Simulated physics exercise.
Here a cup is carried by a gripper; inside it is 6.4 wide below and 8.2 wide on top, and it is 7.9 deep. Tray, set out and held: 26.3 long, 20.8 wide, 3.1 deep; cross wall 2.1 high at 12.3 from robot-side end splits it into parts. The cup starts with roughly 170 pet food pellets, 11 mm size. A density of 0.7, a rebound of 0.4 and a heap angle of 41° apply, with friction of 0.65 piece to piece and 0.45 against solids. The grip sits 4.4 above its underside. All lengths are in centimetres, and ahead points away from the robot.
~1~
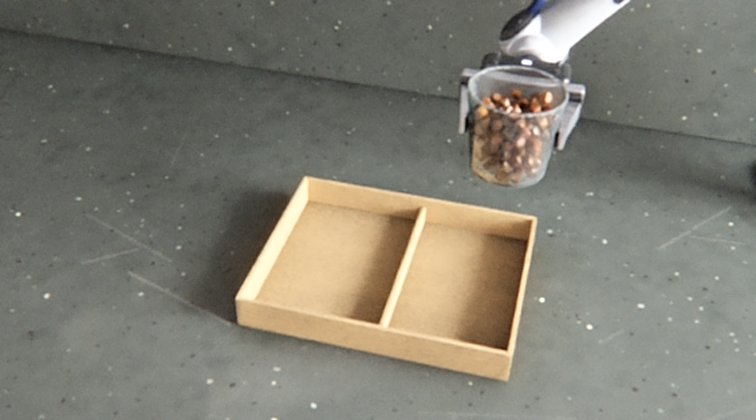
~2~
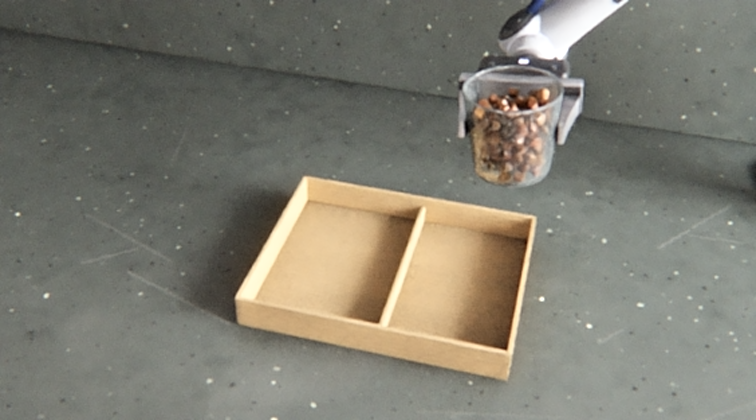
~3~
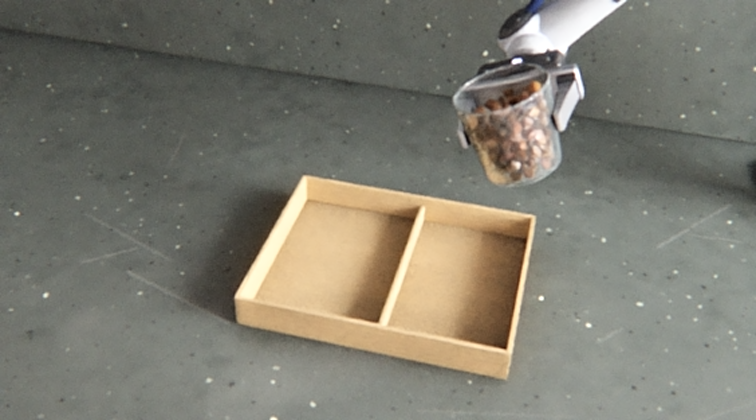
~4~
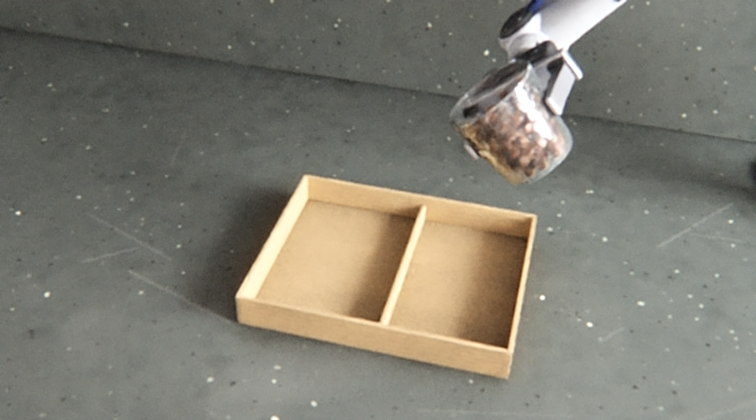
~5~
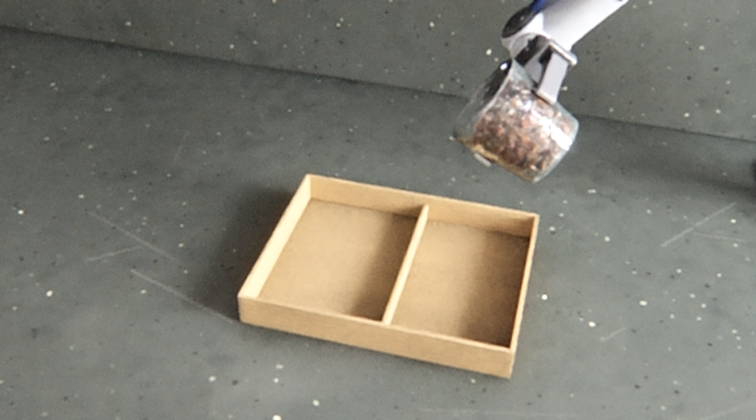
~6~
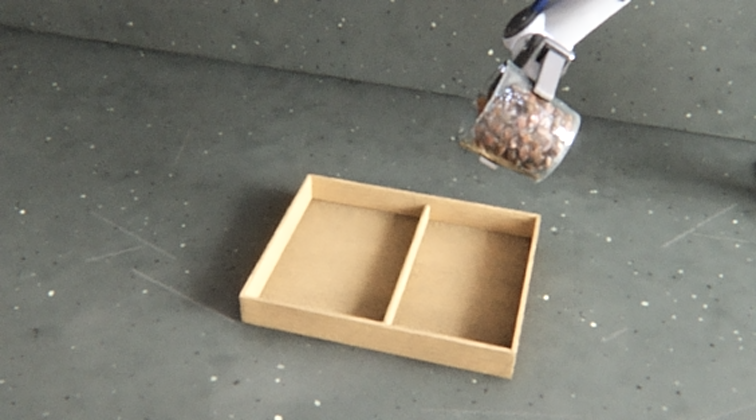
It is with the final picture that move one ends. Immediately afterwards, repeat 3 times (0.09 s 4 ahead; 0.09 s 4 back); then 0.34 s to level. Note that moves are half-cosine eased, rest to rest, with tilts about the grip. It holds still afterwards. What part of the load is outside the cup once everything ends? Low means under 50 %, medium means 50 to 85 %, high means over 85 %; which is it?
It is medium.
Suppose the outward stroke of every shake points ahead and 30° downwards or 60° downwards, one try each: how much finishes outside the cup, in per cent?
First try some 30 %, second try some 20 %.
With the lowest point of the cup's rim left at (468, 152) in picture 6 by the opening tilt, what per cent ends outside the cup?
The share is around 100 %.
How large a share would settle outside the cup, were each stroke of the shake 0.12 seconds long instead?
40 %.
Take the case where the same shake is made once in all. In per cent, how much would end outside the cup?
Near 35 per cent.
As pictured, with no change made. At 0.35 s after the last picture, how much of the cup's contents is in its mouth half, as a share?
That share comes to roughly 70 percent.
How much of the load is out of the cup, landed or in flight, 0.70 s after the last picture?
Roughly 60 percent.
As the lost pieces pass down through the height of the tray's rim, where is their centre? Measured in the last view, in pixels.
Their middle sits near (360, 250).
Then, 0.35 s later, tilted 64° forward, highest piece 23 above the table; 105 in the cup, 43 in the far-side part, 6 in the robot-side part, 1 on the table or floor, 18 in flight or on a rim.
Then, 0.70 s later, tilted 34° forward, highest piece 22 above the table; 80 in the far-side part, 68 in the cup, 21 in the robot-side part, 2 on the table or floor, 2 in flight or on a rim.
Then, 1.08 s later, level, highest piece 23 above the table; 79 in the far-side part, 68 in the cup, 23 in the robot-side part, 3 on the table or floor.
Then, 2.13 s later, level, highest piece 23 above the table; 79 in the far-side part, 68 in the cup, 23 in the robot-side part, 3 on the table or floor.
At rest, 79 in the far-side part, 68 in the cup, 23 in the robot-side part, 3 on the table or floor. That is 61 % outside the cup.
